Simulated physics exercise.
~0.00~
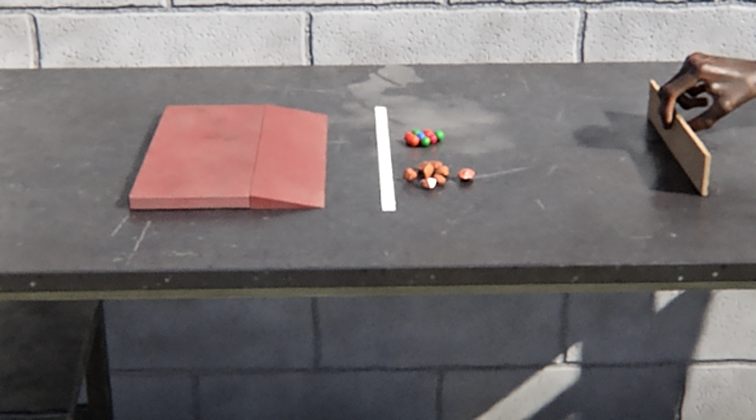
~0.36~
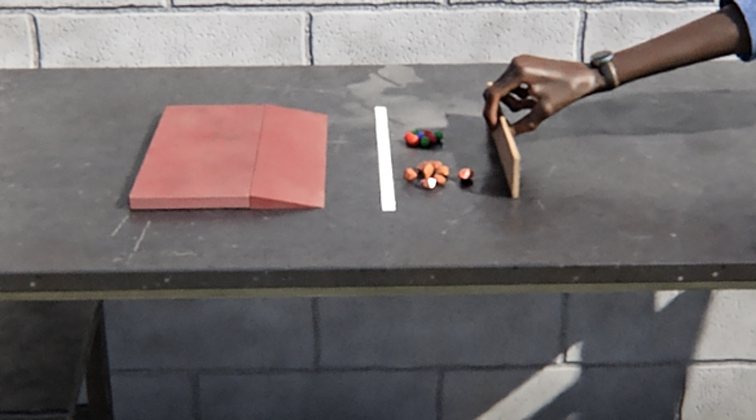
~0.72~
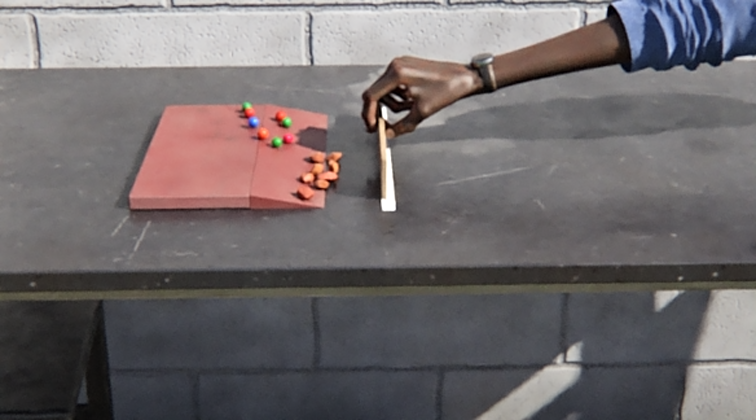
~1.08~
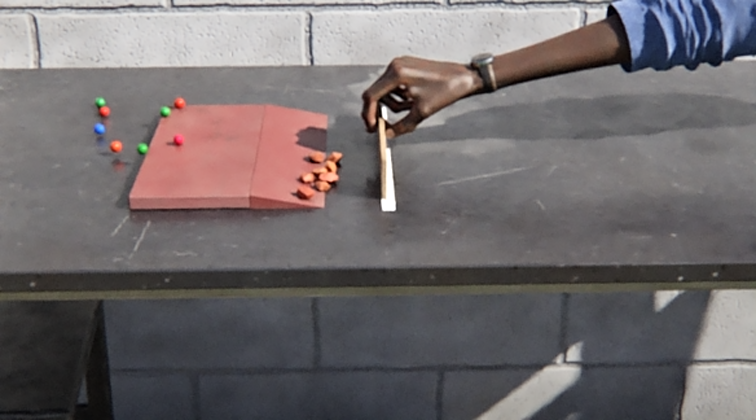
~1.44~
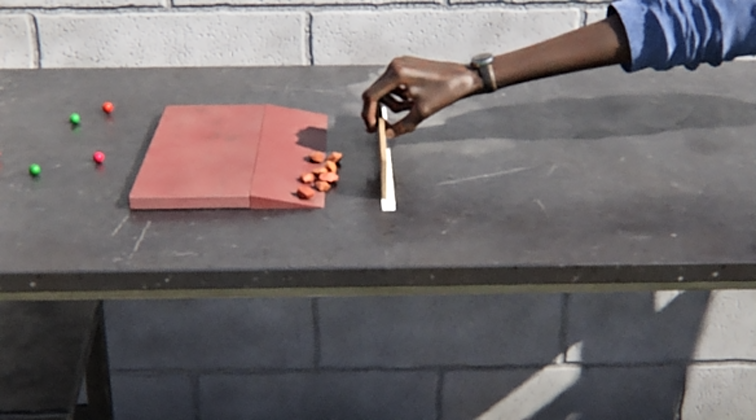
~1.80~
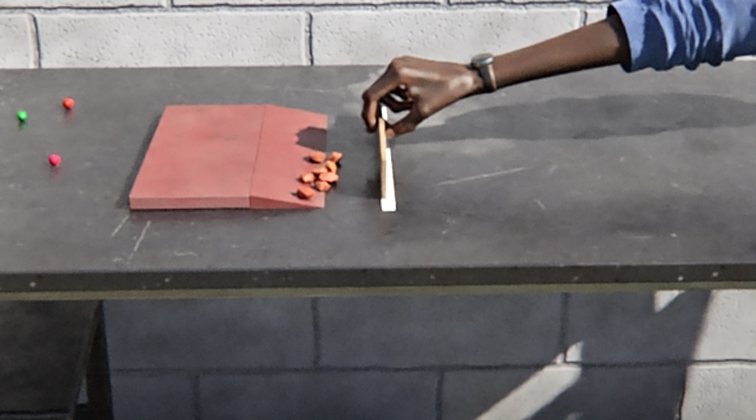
At the start, a dark-skinned hand holds an upright piece of card at the right of a dark table, with small colourful balls and a cluster of brown, nut-like pieces lying near white tape before a low red wedge. The hand sweeps the card left towards both groups. It stops at the tape, with the brown pieces bunched at the wedge's lower edge and the balls spreading up over it. The balls roll off the far side and scatter leftward. Finally, three balls remain in view at the far left, while the brown pieces stay put and the hand still holds the card.
